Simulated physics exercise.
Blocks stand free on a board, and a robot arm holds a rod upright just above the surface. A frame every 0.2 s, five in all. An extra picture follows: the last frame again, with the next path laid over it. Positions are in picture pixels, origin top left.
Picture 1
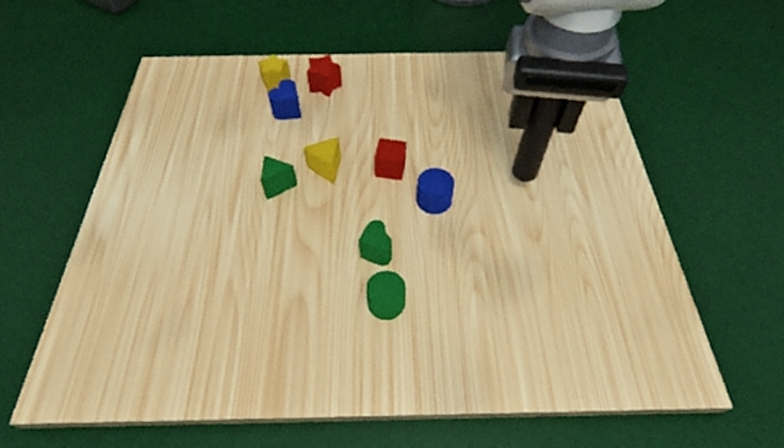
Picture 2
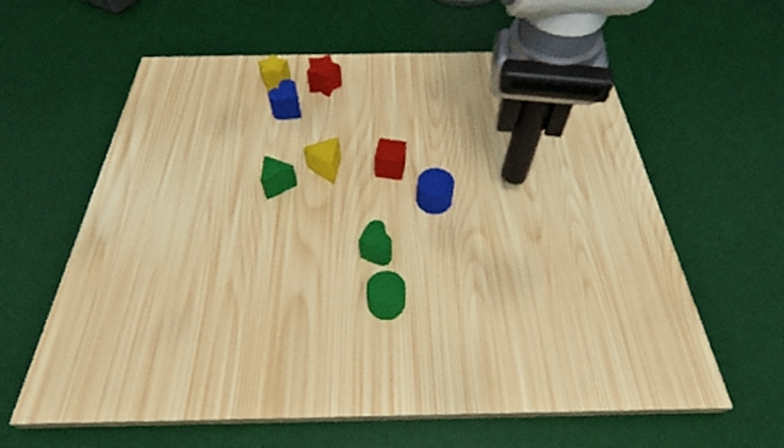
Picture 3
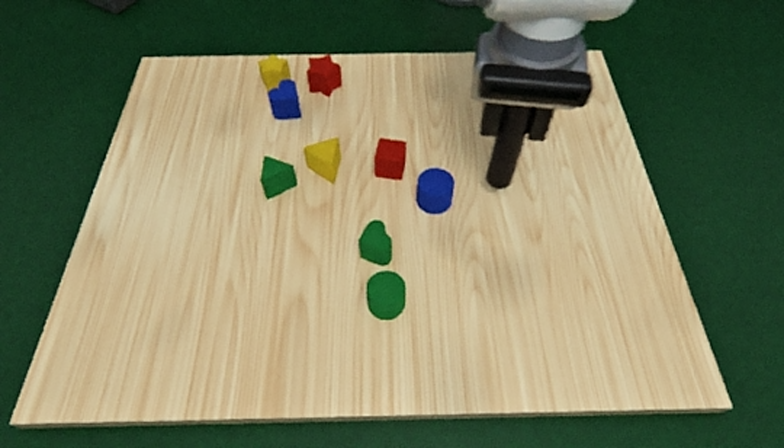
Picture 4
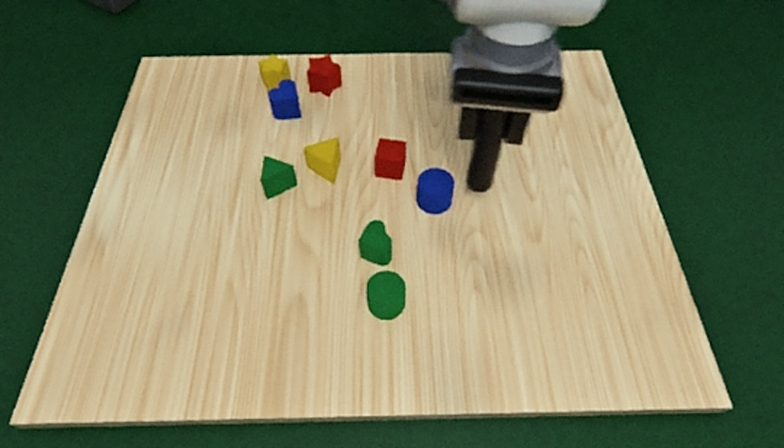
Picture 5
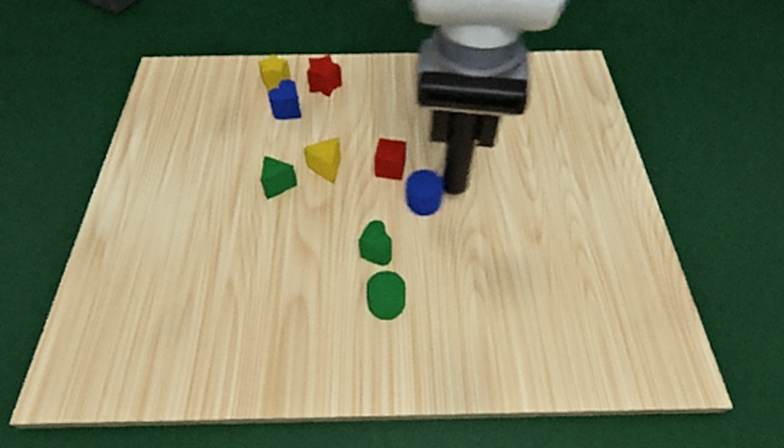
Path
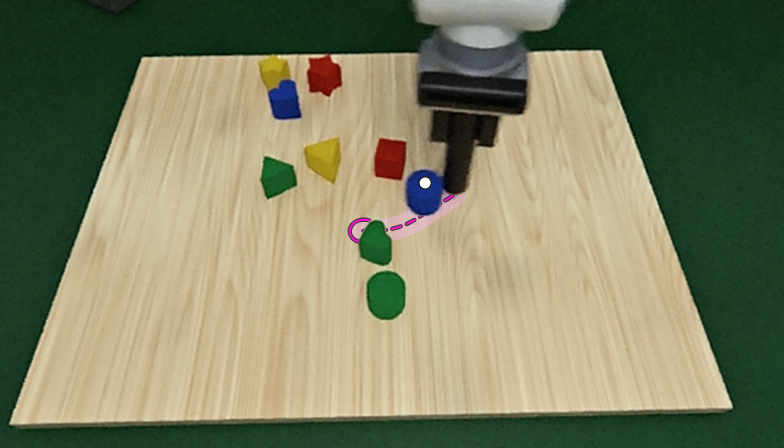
In the video, a robot arm holding a dark upright rod moves left across a wooden board scattered with colored blocks, then nudges the blue round block slightly left while the other blocks stay still.
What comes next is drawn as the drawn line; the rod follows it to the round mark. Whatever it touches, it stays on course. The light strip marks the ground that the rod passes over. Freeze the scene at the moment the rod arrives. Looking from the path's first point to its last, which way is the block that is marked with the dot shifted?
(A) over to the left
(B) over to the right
Letter B.
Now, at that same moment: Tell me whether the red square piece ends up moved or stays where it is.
Still in place.
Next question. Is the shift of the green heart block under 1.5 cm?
That would be a yes.
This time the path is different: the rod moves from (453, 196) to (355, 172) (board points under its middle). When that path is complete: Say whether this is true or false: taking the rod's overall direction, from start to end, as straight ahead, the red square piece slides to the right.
My answer: True.
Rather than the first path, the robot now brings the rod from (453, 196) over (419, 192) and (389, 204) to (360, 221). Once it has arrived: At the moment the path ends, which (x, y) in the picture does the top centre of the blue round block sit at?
For the centre of its top, I'd go with (337, 225).
Path on the board, from (453, 196) via (427, 212) and (398, 227), ending at (363, 231); the dot is on the blue round block.
On the path given first. One third of the way, rod at (428, 202); blue round block at (396, 191).
Two thirds of the way, rod at (398, 217); blue round block at (371, 193).
At the end, rod at (362, 221); green heart block at (366, 237), turned 55° anticlockwise; red square piece in place; blue round block at (351, 188).
